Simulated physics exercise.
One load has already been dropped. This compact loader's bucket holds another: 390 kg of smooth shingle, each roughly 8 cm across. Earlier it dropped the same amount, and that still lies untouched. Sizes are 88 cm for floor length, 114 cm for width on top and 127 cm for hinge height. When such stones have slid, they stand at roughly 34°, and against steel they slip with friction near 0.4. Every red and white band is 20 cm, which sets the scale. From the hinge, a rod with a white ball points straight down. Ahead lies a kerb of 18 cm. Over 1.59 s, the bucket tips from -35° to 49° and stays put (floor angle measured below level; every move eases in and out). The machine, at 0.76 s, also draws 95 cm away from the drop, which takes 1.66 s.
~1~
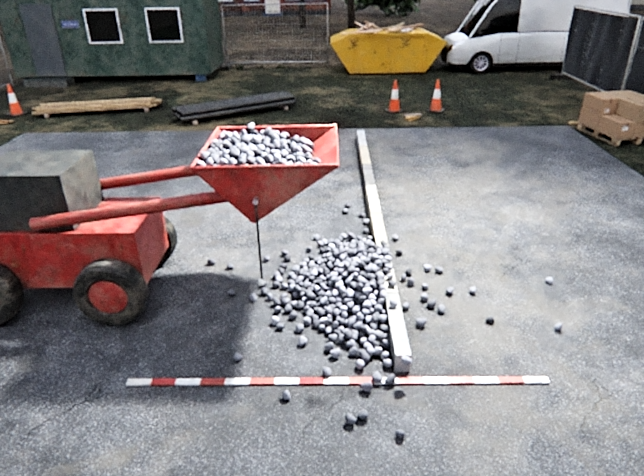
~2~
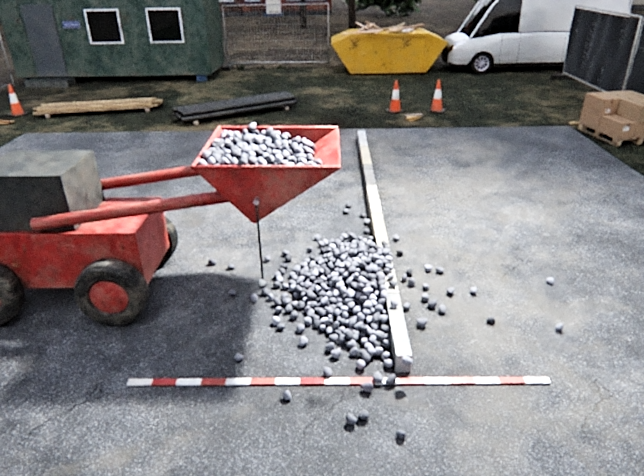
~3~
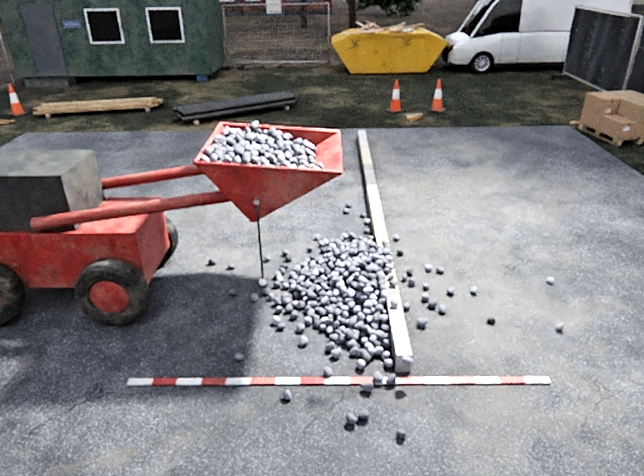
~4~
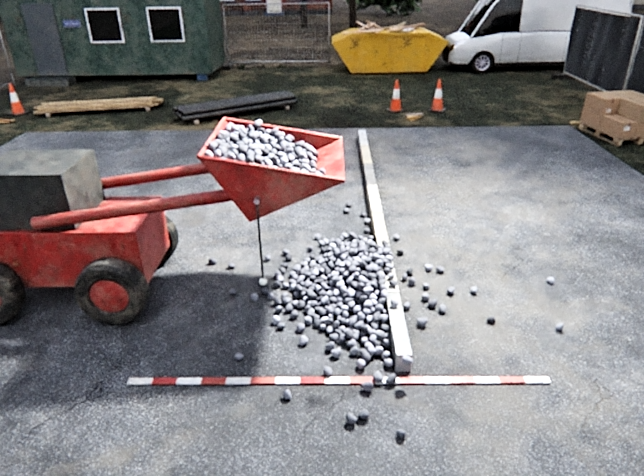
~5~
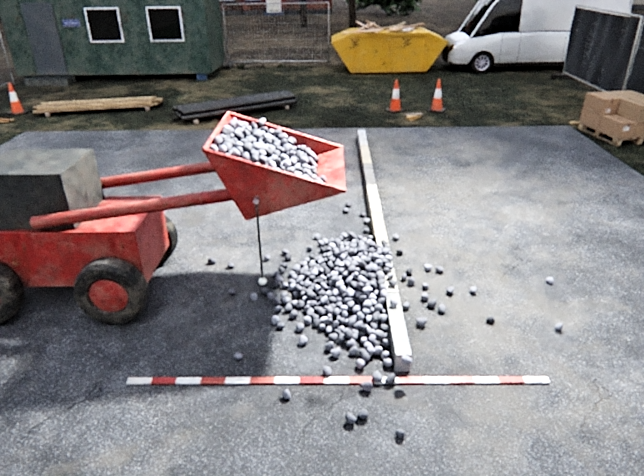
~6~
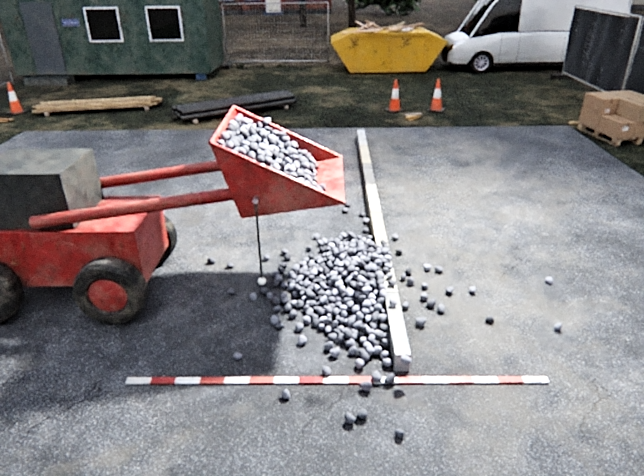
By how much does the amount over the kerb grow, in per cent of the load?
About 0 per cent.
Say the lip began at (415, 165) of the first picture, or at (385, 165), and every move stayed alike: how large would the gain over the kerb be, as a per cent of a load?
35 % and 10 %.
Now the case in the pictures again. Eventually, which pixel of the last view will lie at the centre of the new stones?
The centre sits about (304, 280).
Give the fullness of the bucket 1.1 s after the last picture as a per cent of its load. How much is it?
Estimate: 0 % remaining inside, roughly.
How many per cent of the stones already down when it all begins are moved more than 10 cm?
10 %.
Then, 0.6 s after the last picture the floor is at 36°; in per cent of one load, 78 in the bucket, 119 on this side of the kerb, 3 over the kerb; the foremost stones are at (477, 293).
Then, 1.1 s after the last picture the floor is at 49°; in per cent of one load, 2 in the bucket, 195 on this side of the kerb, 3 over the kerb; the foremost stones are at (477, 293).
Then, 2.3 s after the last picture the floor is at 49°; in per cent of one load, 0 in the bucket, 197 on this side of the kerb, 3 over the kerb; the foremost stones are at (486, 300).
Then, 4.9 s after the last picture the floor is at 49°; in per cent of one load, 0 in the bucket, 197 on this side of the kerb, 3 over the kerb; the foremost stones are at (486, 300). Net gain over the kerb, 0.
